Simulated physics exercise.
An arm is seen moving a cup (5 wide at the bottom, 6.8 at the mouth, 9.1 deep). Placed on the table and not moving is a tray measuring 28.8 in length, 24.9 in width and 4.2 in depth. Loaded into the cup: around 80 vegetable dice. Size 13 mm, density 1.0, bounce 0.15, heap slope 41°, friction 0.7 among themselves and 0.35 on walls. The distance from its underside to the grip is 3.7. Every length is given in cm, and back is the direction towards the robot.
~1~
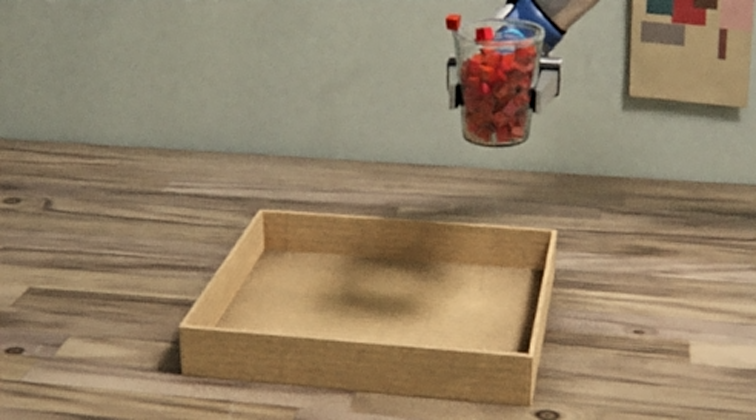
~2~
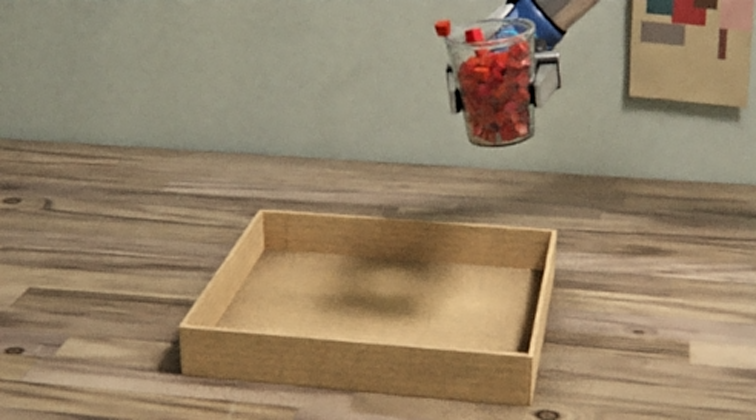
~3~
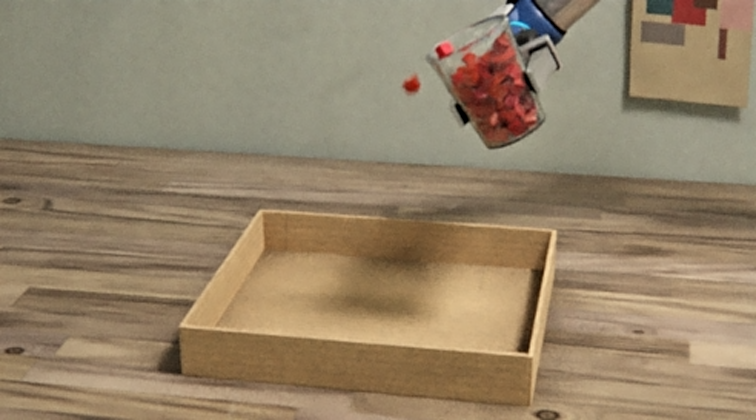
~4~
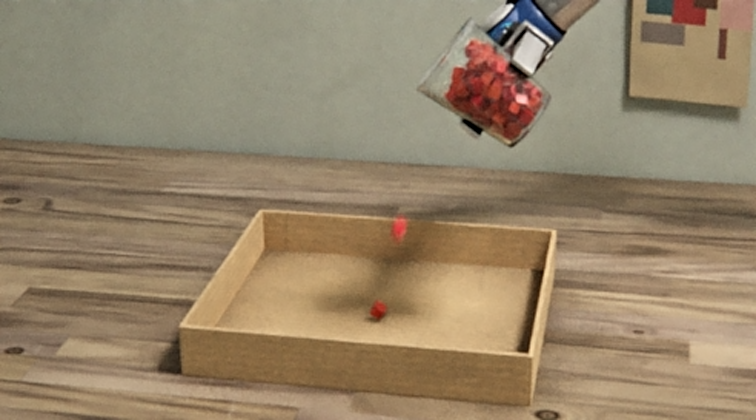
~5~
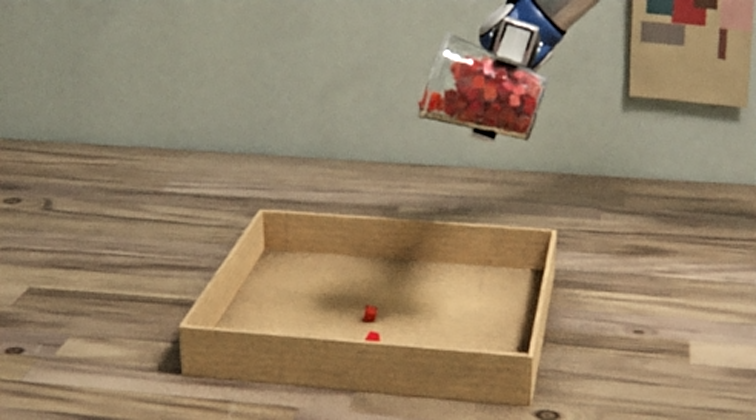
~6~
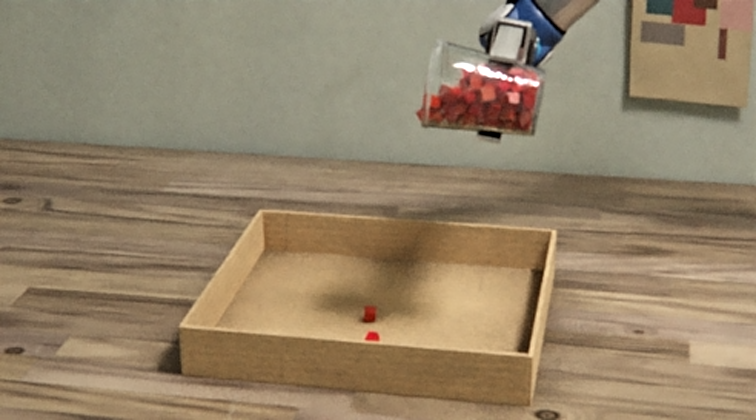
A robot arm at the upper right tilts a clear cup of red vegetable dice to the left until it lies nearly on its side, and two pieces drop into the tray below while the rest stay inside. The shallow tan tray sits still on a brown wooden table. Behind is a pale green wall with a patchwork picture at right, all seen from slightly above by an unmoving camera.
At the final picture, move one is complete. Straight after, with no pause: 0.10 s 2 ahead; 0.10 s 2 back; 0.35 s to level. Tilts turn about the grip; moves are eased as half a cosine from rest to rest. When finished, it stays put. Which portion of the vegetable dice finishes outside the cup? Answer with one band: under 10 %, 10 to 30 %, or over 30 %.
10 to 30 %.
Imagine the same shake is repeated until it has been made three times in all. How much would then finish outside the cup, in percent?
About 50 per cent in that case.
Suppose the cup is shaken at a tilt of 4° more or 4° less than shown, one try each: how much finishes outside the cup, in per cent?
About 30 and 15 %.
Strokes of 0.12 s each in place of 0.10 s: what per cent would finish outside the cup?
15 %.
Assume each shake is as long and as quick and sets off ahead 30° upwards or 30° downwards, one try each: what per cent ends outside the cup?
Result: Approx. 25 % and 10 %, one try each.
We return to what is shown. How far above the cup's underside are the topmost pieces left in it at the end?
Height at rest: About 8.0 centimetres.
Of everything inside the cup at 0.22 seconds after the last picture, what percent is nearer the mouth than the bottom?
I'd say close to 65 per cent.
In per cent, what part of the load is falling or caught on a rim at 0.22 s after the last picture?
12 %.
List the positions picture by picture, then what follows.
Cup middle at (497, 86), level; upper third of the load around (494, 59), from x 455 to 530, top at y 20; 82 in the cup, in the first frame.
Cup middle at (496, 86), tilted 8° forward; upper third of the load around (495, 61), from x 445 to 525, top at y 30, in the second frame.
Cup middle at (492, 87), tilted 28° forward; upper third of the load around (494, 64), from x 410 to 530, top at y 40; 80 in the cup, 2 in flight or on a rim, in the third frame.
Cup middle at (489, 89), tilted 54° forward; upper third of the load around (481, 70), from x 380 to 535, top at y 45; 80 in the cup, 1 in the tray, 1 in flight or on a rim, in the fourth frame.
Cup middle at (487, 92), tilted 74° forward; upper third of the load around (485, 78), from x 370 to 535, top at y 60; 80 in the cup, 2 in the tray, in the fifth frame.
Cup middle at (487, 94), tilted 82° forward; upper third of the load around (494, 83), from x 370 to 530, top at y 70; 80 in the cup, 2 in the tray, in the sixth frame.
Then, 0.22 s later, tilted 81° forward, highest piece 24 above the table; 70 in the cup, 2 in the tray, 10 in flight or on a rim.
Then, 0.44 s later, tilted 18° forward, highest piece 27 above the table; 66 in the cup, 16 in the tray.
Then, 0.75 s later, level, highest piece 26 above the table; 66 in the cup, 16 in the tray.
Then, 1.80 s later, level, highest piece 26 above the table; 66 in the cup, 16 in the tray.
At rest, 66 in the cup, 16 in the tray. That is 20 % outside the cup.
